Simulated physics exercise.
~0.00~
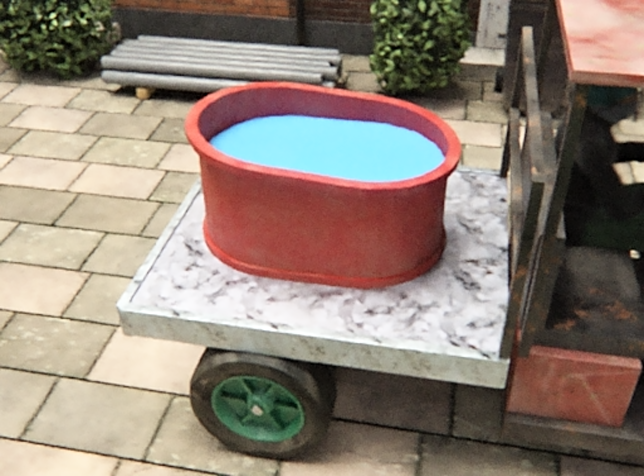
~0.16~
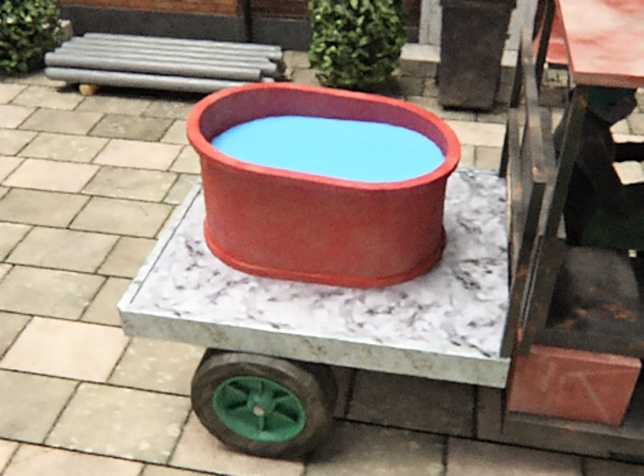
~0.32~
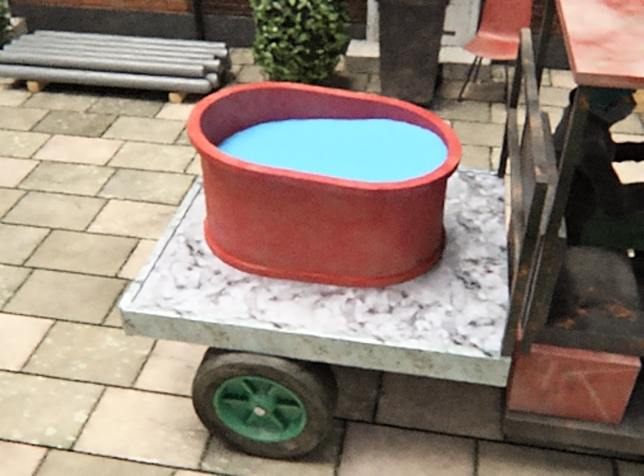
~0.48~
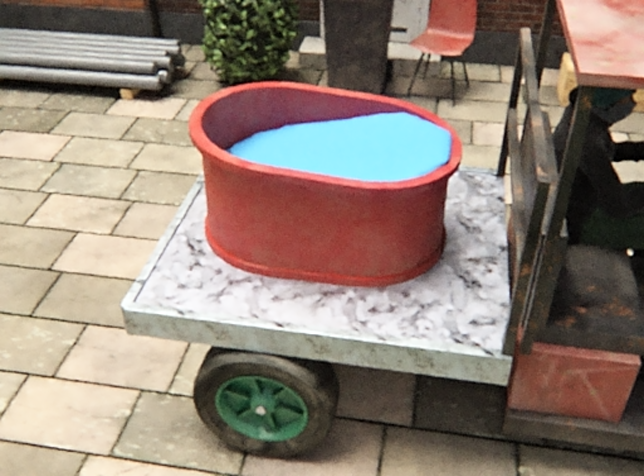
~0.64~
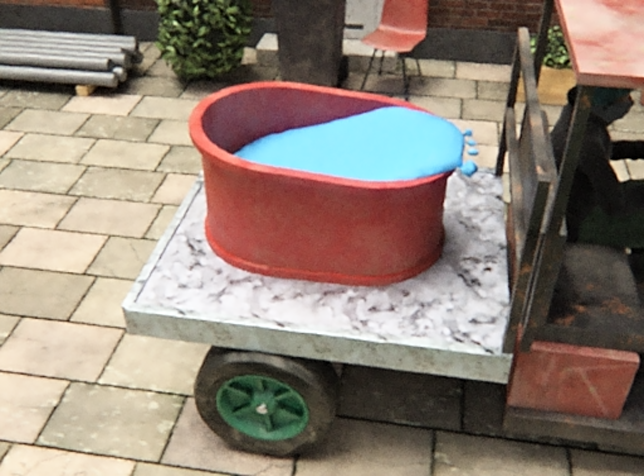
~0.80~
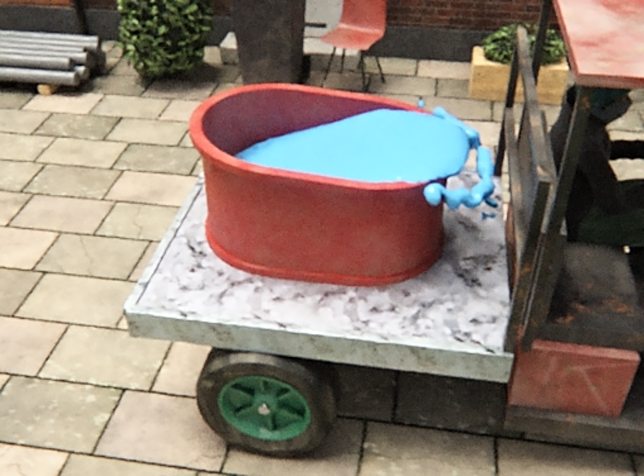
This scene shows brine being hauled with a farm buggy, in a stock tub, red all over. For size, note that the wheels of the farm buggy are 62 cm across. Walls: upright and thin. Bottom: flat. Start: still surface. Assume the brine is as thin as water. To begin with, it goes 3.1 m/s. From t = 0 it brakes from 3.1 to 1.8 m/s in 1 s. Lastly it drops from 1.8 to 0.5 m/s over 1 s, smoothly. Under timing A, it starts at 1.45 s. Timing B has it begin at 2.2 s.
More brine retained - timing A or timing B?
Timing B retains more.
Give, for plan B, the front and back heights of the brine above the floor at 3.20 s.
Front level 50 cm, back level 20 cm.
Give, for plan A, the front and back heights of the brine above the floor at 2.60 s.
Roughly 32 cm in front and 38 cm behind.
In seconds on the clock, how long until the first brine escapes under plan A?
Around 0.9 seconds.
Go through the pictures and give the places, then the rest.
In the first frame, the surface is at (419, 149) by the front wall; at (241, 133) by the back wall; it lies level with the rim line; the front is on the right, levels are read along the far wall; a wheel hub at (255, 417).
In the second frame, the surface is at (419, 150) by the front wall; at (241, 133) by the back wall; it lies level with the rim line.
In the third frame, the surface is at (421, 140) by the front wall; at (242, 144) by the back wall; it climbs 7° towards the front.
In the fourth frame, the surface is at (422, 131) by the front wall; at (244, 150) by the back wall; it climbs 13° towards the front.
In the fifth frame, the surface is at (422, 119) by the front wall; at (244, 157) by the back wall; it climbs 19° towards the front.
In the sixth frame, the surface is at (422, 122) by the front wall; at (244, 162) by the back wall; it climbs 19° towards the front; a wheel hub at (262, 416).
For plan A, By 2.60 s the surface is 31 cm up at the front and 38 cm at the back; 12 per cent is out, over the front.
For plan A, By 5.43 s 13 per cent is out, over the front, 29 of 229 litres.
For plan B, By 3.20 s the surface is 50 cm up at the front and 20 cm at the back; 4 per cent is out, over the front.
For plan B, By 6.18 s 8 per cent is out, over the front, 18 of 229 litres.
